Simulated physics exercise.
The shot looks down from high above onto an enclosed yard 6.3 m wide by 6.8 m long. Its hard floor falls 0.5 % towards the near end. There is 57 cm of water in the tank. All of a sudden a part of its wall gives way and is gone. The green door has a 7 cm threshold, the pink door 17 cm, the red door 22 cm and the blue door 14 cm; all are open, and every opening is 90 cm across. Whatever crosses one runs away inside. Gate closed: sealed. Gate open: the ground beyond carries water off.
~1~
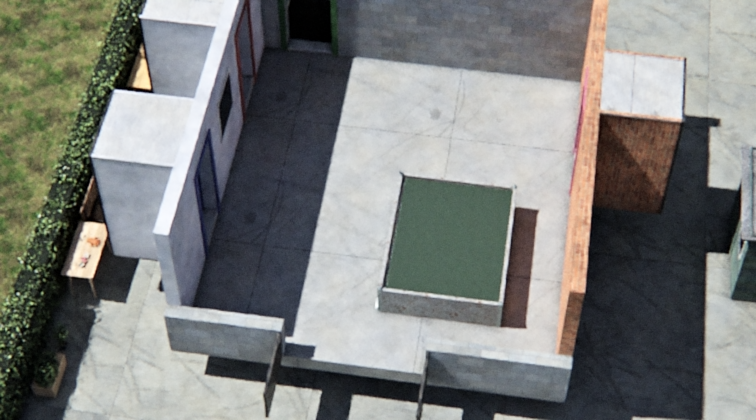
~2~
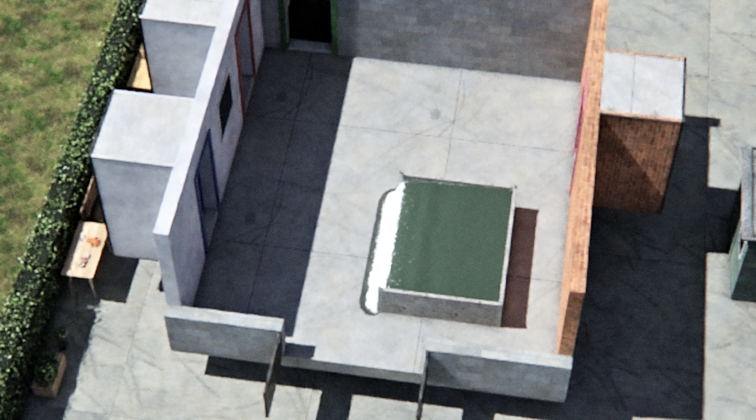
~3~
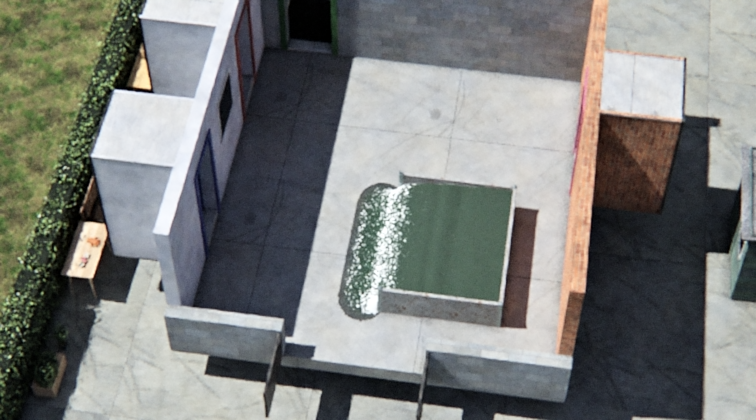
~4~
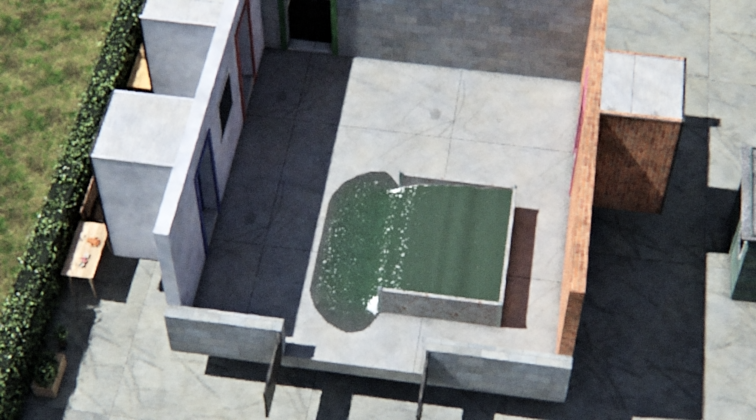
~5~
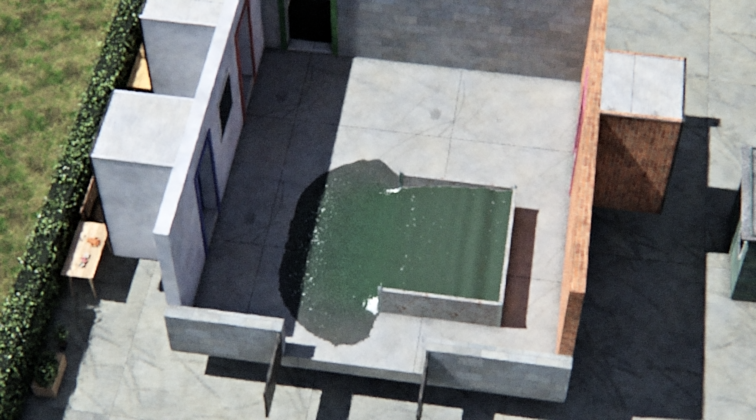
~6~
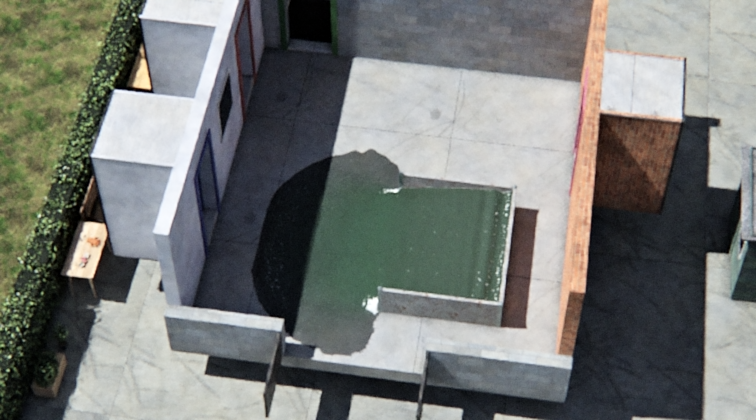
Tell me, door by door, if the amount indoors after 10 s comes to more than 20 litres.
In order: Green door: More than stated; pink door: Less than stated; red door: Less than stated; blue door: More than stated.
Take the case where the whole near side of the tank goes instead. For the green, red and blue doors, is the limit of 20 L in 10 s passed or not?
At green the amount is beneath the mark, at red it is beneath the mark, and at blue it is beneath the mark.
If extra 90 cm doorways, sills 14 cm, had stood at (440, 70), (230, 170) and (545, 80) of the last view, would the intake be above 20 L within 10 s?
In turn: Short of it, beyond it, short of it.
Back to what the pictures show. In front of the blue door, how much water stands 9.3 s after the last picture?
Reading: Close to 4.5 cm.
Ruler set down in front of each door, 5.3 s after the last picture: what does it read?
You'd get green at 13 cm, pink at 0 cm, red at 7 cm, and blue at 10 cm.
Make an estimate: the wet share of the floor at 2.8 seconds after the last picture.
Around 45 per cent wet.
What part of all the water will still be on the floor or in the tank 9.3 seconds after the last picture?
Roughly 72 in a hundred.
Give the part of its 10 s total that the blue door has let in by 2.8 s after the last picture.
That works out near 90%.
Then, 0.7 s after the last picture water covers 40 % of the floor and is deepest (30 cm) near (210, 247); green door not reached, pink door not reached, red door not reached, blue door 30 cm at the sill, 21 L in.
Then, 1.5 s after the last picture water covers 40 % of the floor and is deepest (40 cm) near (187, 331); green door not reached, pink door not reached, red door 9 cm at the sill, 0 L in, blue door 34 cm at the sill, 113 L in.
Then, 2.8 s after the last picture water covers 45 % of the floor and is deepest (26 cm) near (187, 331); green door 15 cm at the sill, 5 L in, pink door not reached, red door 11 cm at the sill, 0 L in, blue door 25 cm at the sill, 216 L in.
Then, 5.3 s after the last picture water covers 70 % of the floor and is deepest (15 cm) near (264, 51); green door 13 cm at the sill, 90 L in, pink door not reached, red door 7 cm at the sill, 0 L in, blue door 10 cm at the sill, 245 L in.
Then, 9.3 s after the last picture water covers 95 % of the floor and is deepest (11 cm) near (562, 99); green door 6 cm at the sill, 125 L in, pink door 7 cm at the sill, 0 L in, red door 7 cm at the sill, 0 L in, blue door 5 cm at the sill, 245 L in.
